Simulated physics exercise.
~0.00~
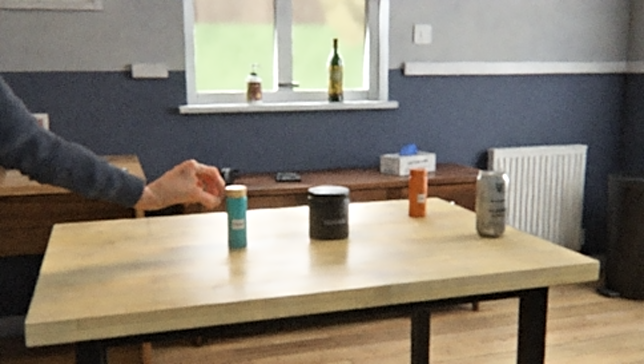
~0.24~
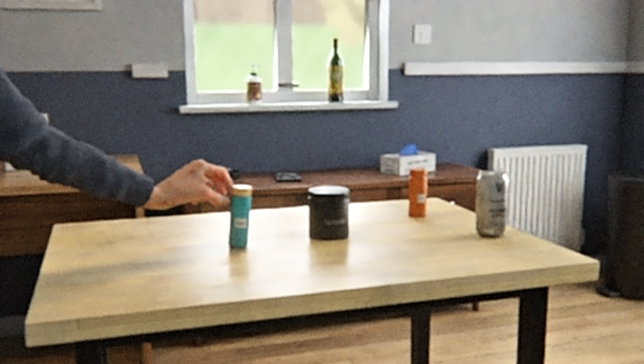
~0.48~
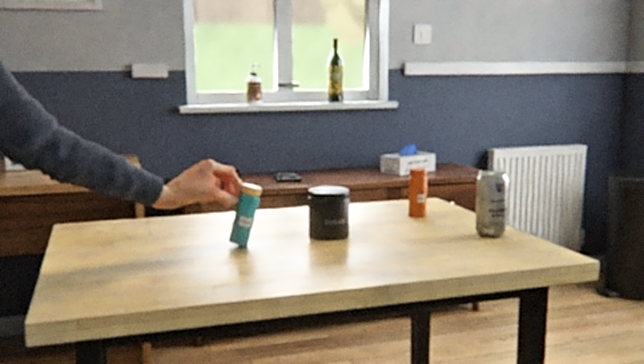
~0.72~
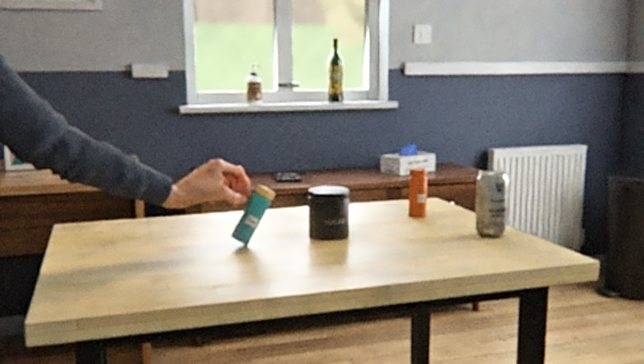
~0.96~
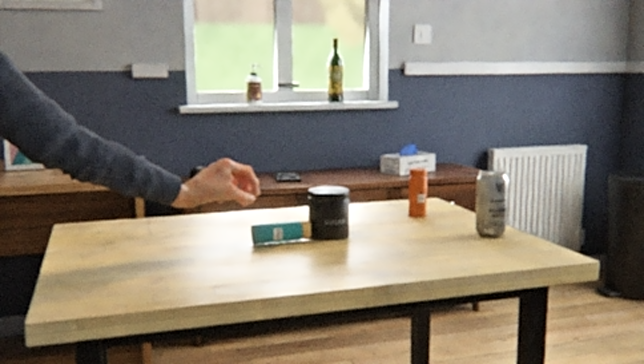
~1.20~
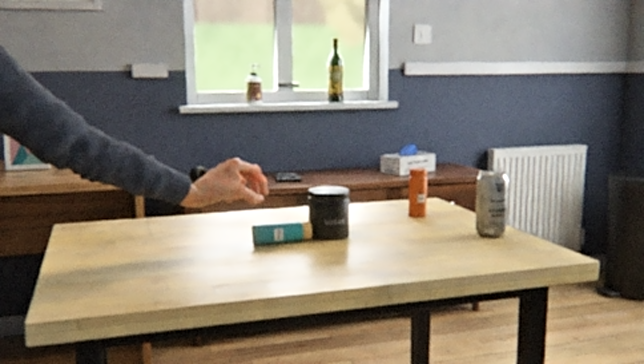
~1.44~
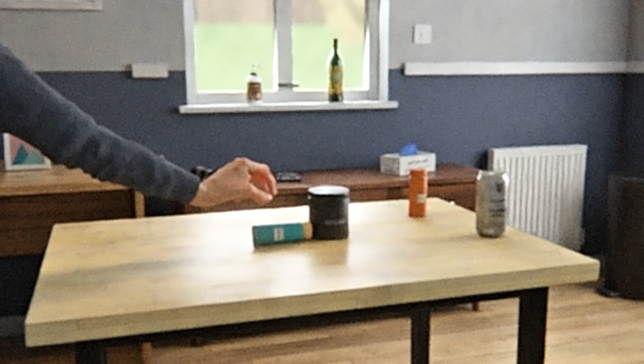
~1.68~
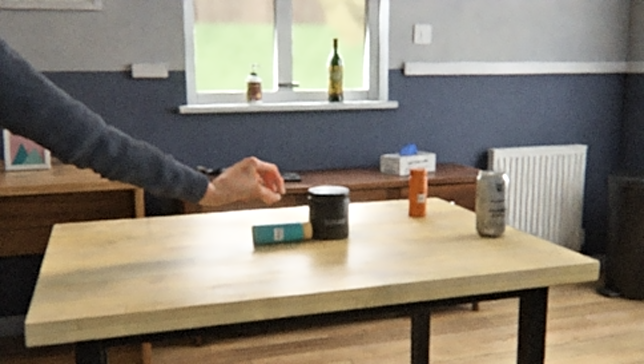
A hand pushes a turquoise shaker rightward until it tips onto its side on the table.
